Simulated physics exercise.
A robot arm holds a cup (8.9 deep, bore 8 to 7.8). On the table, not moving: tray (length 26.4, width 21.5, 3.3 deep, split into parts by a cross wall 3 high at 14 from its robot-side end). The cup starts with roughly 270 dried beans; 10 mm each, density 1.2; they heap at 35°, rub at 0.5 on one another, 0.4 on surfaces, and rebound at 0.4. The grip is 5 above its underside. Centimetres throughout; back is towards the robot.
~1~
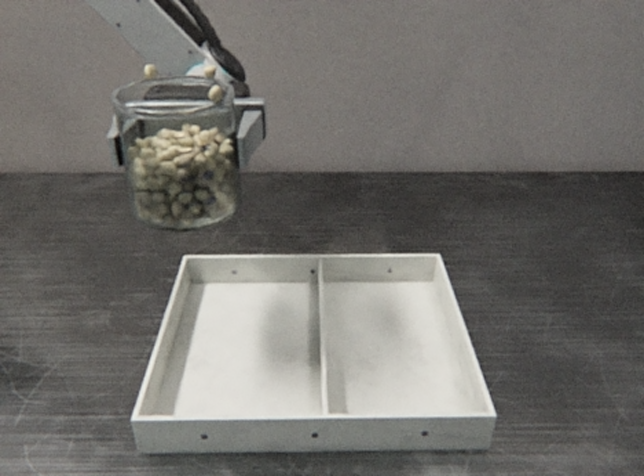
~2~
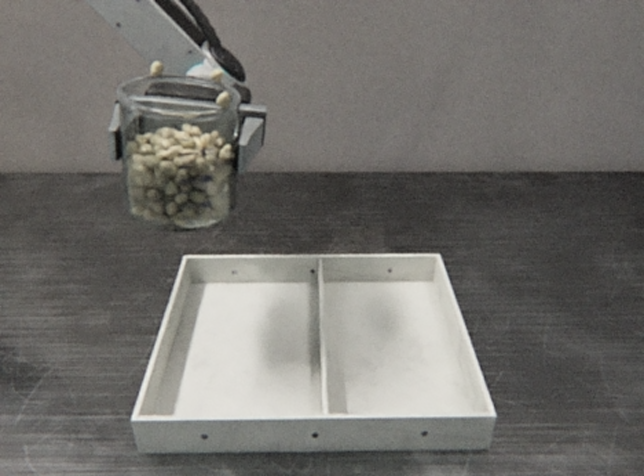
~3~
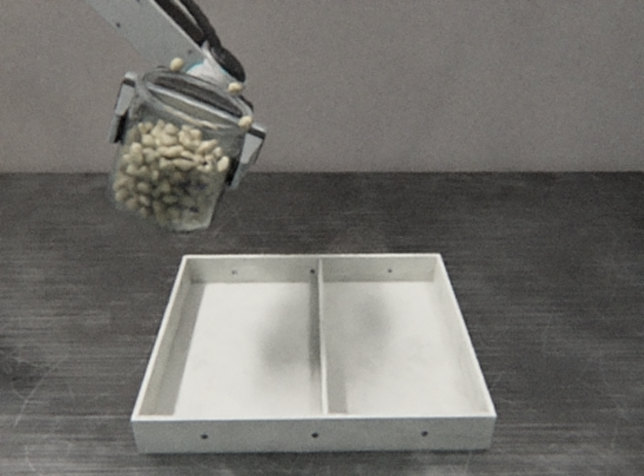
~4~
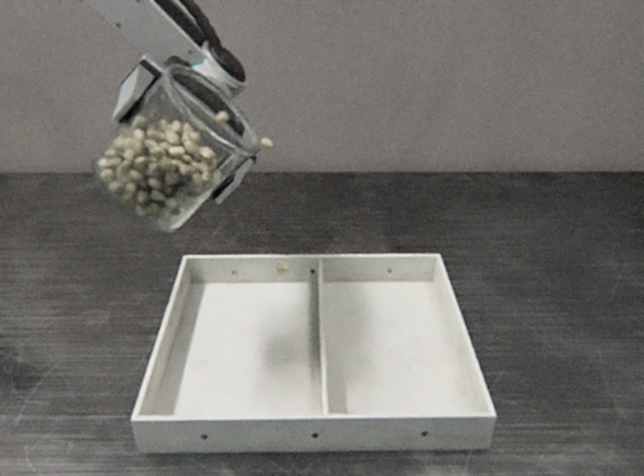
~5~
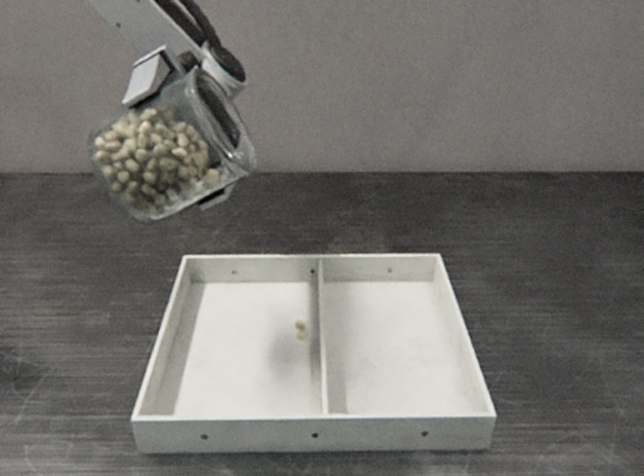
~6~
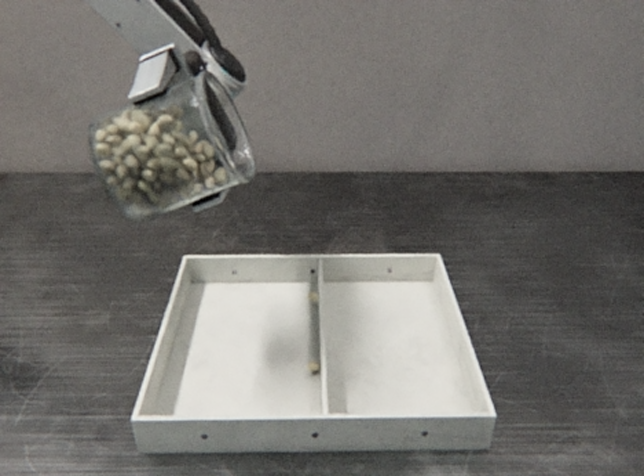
A robot arm held a clear cup of pale beans above a divided white tray and tilted it steadily to the right, and a couple of beans dropped into the tray's left section.
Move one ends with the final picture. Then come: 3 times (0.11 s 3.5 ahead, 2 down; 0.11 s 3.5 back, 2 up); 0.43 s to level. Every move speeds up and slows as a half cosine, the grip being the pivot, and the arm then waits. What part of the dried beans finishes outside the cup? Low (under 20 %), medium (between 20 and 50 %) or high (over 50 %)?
A low share, under 20 %, ends outside the cup.
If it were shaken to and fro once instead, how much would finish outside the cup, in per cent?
In that case some 5 per cent.
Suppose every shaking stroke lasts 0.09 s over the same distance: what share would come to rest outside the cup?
Then about 20 per cent.
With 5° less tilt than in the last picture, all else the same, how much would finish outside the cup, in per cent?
In that case some 5 per cent.
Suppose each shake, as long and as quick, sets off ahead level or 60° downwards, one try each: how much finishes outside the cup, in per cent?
About 30 and 5 per cent.
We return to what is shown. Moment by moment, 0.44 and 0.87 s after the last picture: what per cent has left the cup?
In turn: 5, 10.
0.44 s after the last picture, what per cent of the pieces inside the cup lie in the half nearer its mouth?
About 35 per cent.
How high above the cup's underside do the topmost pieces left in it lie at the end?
About 8.0 cm.
Then, 0.44 s later, tilted 68° forward, highest piece 22 above the table; 255 in the cup, 9 in the far-side part, 4 in the robot-side part, 6 in flight or on a rim.
Then, 0.87 s later, tilted 35° forward, highest piece 22 above the table; 247 in the cup, 13 in the robot-side part, 13 in the far-side part, 1 in flight or on a rim.
Then, 1.29 s later, level, highest piece 24 above the table; 247 in the cup, 14 in the robot-side part, 13 in the far-side part.
Then, 2.34 s later, level, highest piece 24 above the table; 247 in the cup, 14 in the robot-side part, 13 in the far-side part.
At rest, 247 in the cup, 14 in the robot-side part, 13 in the far-side part. That is 10 % outside the cup.
